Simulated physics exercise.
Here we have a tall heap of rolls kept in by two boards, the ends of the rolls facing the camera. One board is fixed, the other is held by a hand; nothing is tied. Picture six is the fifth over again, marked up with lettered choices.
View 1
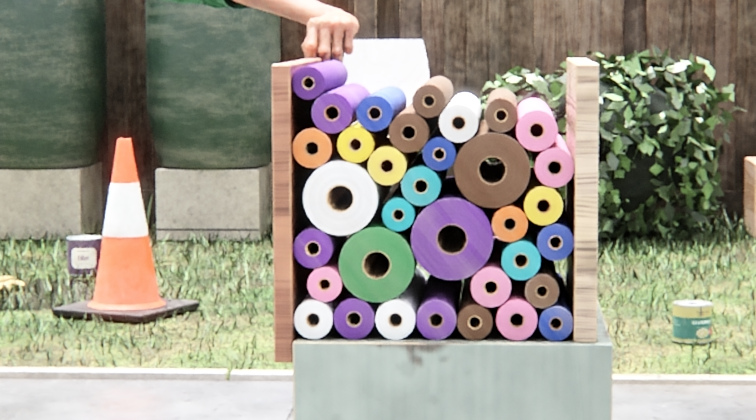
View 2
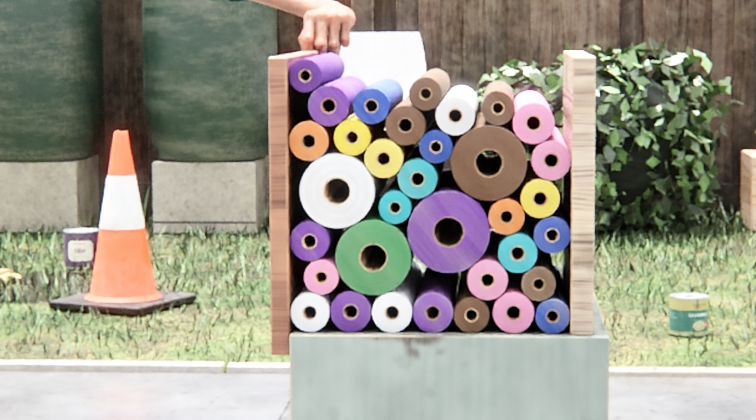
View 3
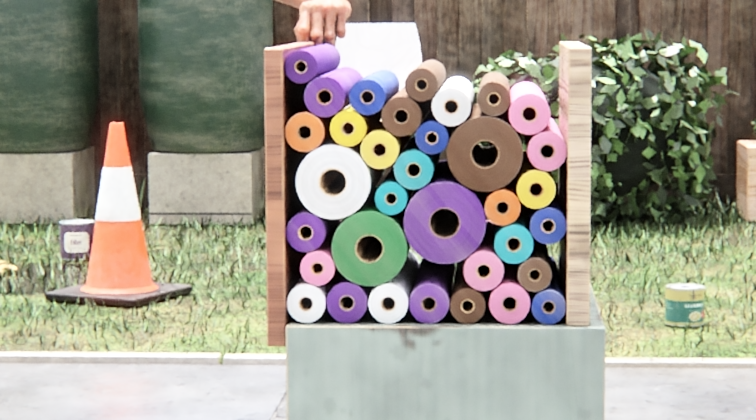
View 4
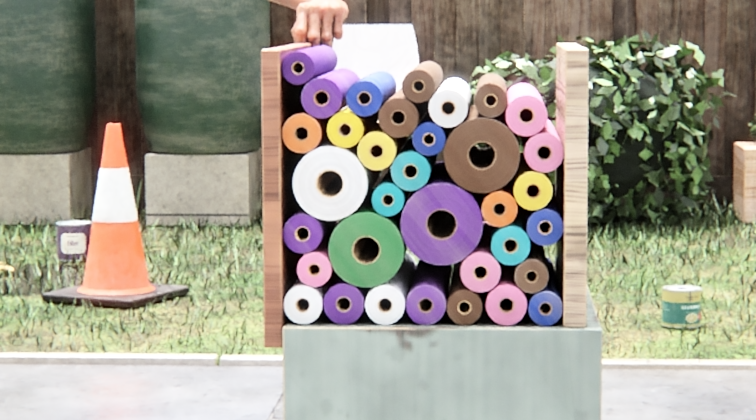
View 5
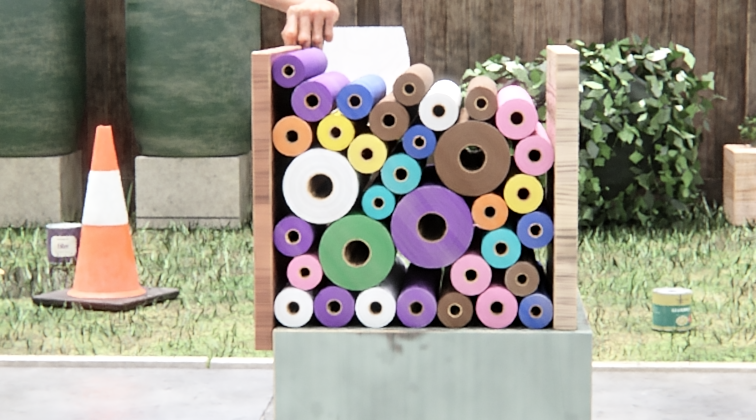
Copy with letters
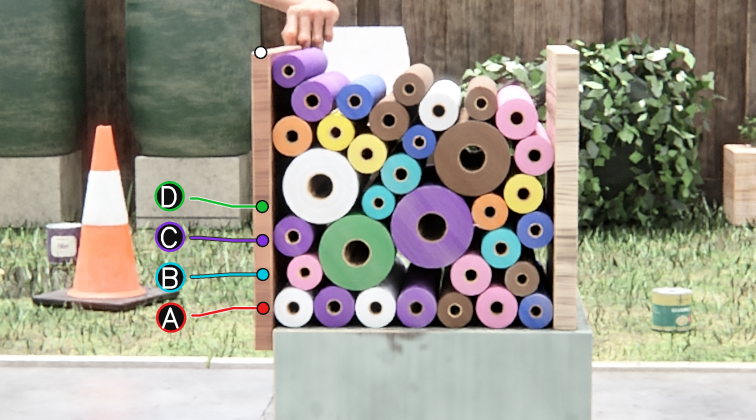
Camera view drifting slightly as a hand steadies the left board beside a tall, motionless heap of colourful rolls on a block.
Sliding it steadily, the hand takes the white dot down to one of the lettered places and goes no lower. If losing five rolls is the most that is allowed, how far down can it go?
At most to C.
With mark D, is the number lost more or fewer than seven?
At D, fewer than seven.
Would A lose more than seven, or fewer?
More than seven.
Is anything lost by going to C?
At C: Yes.
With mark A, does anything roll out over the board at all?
Yes, at A.
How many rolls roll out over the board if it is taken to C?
At C the number is three.
On the marked copy, A at (263, 308); B at (263, 275); C at (263, 240); D at (262, 206); the white dot at (261, 53).
Taking C. A third of the way, top of the board (272, 134).
Two thirds of the way, top of the board (273, 226).
When it is over, top of the board (273, 239), three out over the board.
As for the rest, A more than five out over the board; B more than five out over the board; D three out over the board.
